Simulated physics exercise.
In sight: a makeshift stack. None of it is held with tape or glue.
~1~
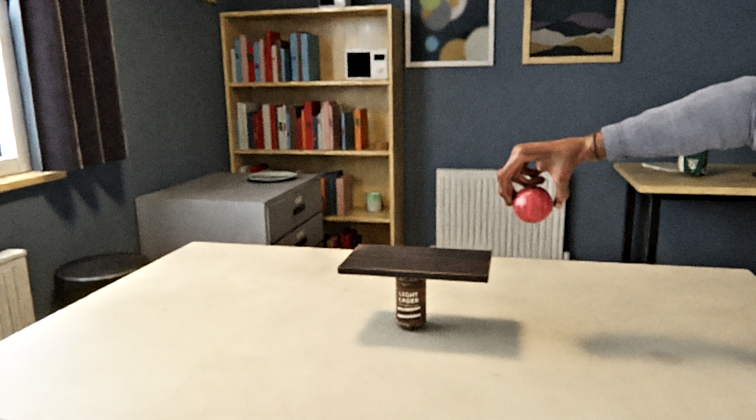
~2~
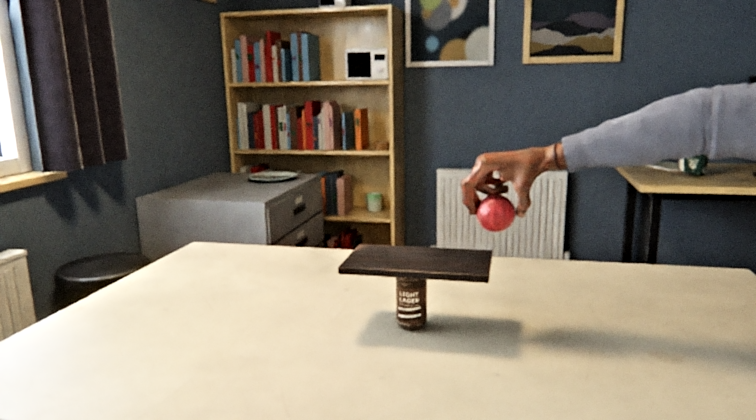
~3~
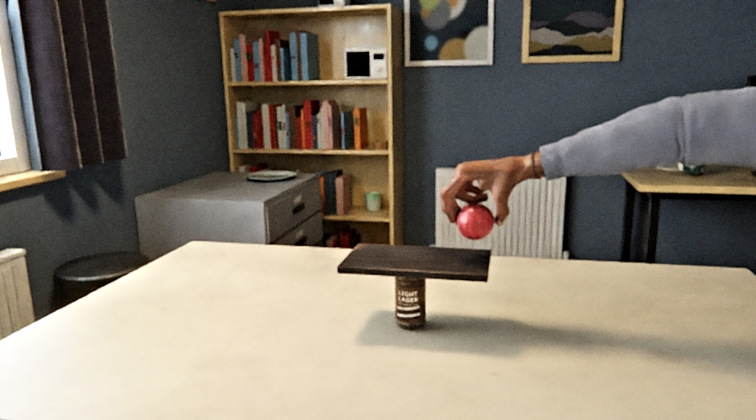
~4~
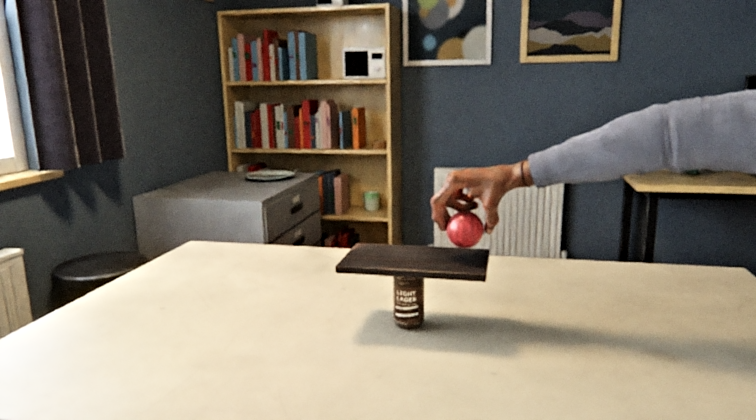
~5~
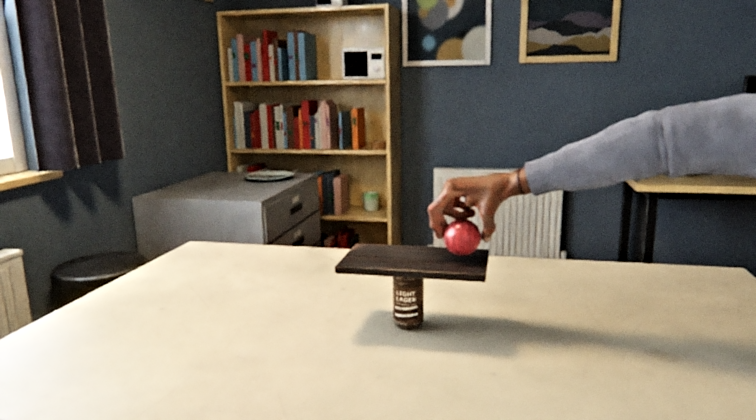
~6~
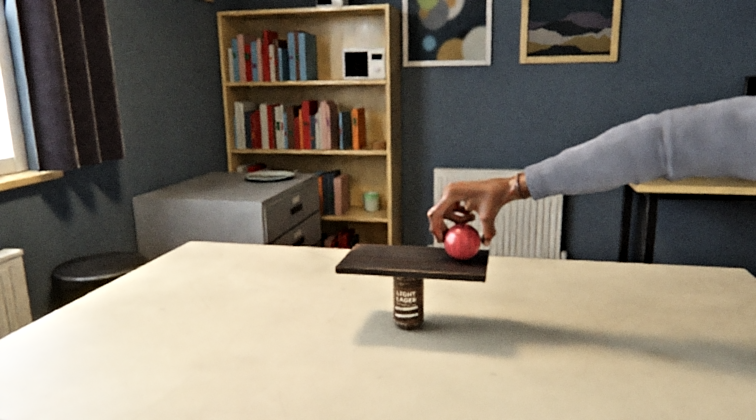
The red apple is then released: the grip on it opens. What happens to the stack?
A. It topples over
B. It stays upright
Answer: A.
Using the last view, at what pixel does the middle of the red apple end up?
The object winds up at approximately (534, 317).
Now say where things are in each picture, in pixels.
The first picture shows coming down; red apple (533, 204); black board (418, 262).
The second picture shows coming down; red apple (496, 213); black board (418, 262).
The third picture shows coming down; red apple (475, 221); black board (417, 261).
The fourth picture shows coming down; red apple (465, 229); black board (415, 261).
The fifth picture shows coming down; red apple (462, 237); black board (415, 261).
The sixth picture shows in place under the hand; red apple (462, 242); black board (415, 261).
Then, 0.50 s on from there, red apple now fallen; black board turned 50° from how it was put.
Then, 0.70 s on from there, black board now fallen; brown can shifted well along.
In the end, fallen, black board and red apple; moved from the start, brown can. At the end, from the last picture's camera, red apple near (534, 317). The stack gives way.
